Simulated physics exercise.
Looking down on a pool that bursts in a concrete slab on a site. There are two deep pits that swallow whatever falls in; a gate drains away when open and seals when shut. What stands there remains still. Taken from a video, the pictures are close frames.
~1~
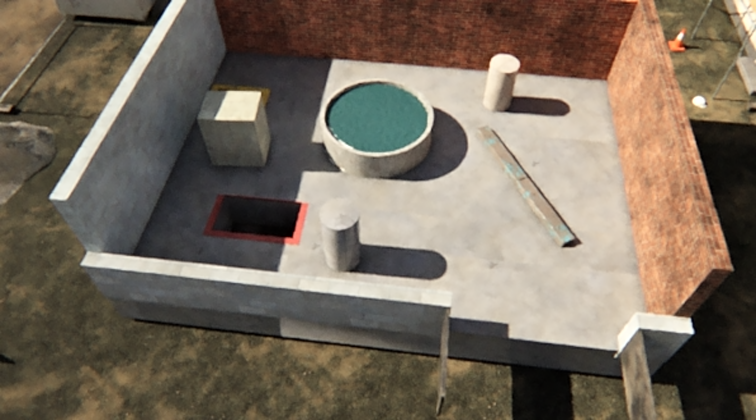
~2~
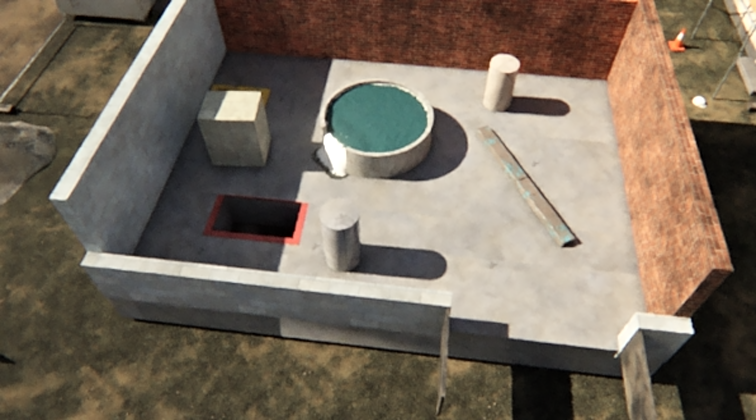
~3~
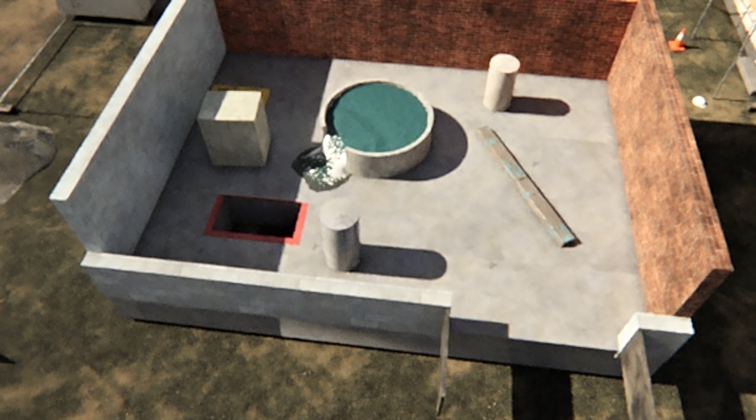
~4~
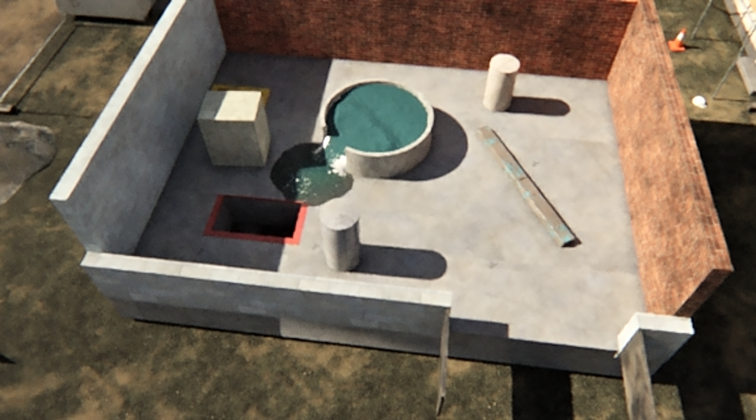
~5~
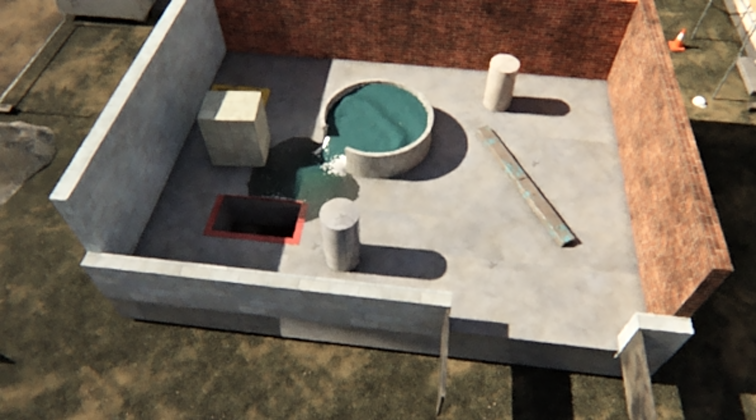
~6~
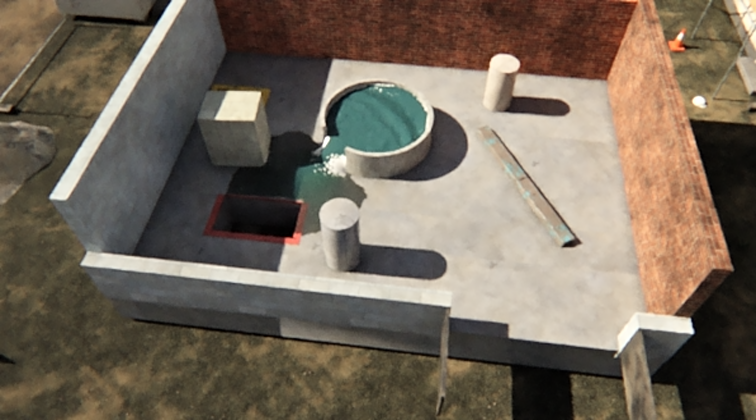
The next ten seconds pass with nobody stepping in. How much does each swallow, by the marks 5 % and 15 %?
As it plays out the gate never reaches five per cent, as it plays out the yellow pit never reaches five per cent, as it plays out the red pit goes past fifteen per cent.
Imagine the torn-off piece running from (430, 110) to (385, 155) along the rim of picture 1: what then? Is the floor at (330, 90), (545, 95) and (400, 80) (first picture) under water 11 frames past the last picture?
Listed in order, they come out without a puddle, without a puddle and without a puddle.
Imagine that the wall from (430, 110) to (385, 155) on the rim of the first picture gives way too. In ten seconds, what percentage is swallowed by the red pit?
Red: 0 %.
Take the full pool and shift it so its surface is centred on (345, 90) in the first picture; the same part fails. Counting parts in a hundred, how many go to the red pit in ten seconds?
Share in the red pit - 50 %.
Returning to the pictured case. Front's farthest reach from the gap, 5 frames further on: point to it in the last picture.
At roughly (164, 211).
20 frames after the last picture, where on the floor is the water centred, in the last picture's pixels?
The spot I would choose is (339, 159).
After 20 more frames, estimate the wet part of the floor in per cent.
Share estimate: About 20 per cent.
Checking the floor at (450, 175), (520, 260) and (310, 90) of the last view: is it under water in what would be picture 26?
Point by point: Unwetted; unwetted; swamped.
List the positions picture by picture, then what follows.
The pool at (377, 118) is whole and still, in the first frame.
Water pours out at (335, 155) and has run to (340, 176), in the second frame.
The front is at (315, 186), out from the gap at (335, 155), in the third frame.
Water pours out at (335, 155) and has run to (295, 200), in the fourth frame.
The front is at (256, 196), out from the gap at (335, 154), in the fifth frame.
Water pours out at (335, 154) and has run to (234, 194), in the sixth frame.
A moment on, water covers 10 % of the floor; the gate 0 %, the yellow pit 0 %, the red pit 8 %.
Next, water covers 15 % of the floor; the gate 0 %, the yellow pit 0 %, the red pit 17 %.
Then, water covers 20 % of the floor; the gate 0 %, the yellow pit 0 %, the red pit 27 %.
Later, water covers 30 % of the floor; the gate 0 %, the yellow pit 0 %, the red pit 41 %.
In the end, water covers 35 % of the floor; the gate 1 %, the yellow pit 0 %, the red pit 56 %.
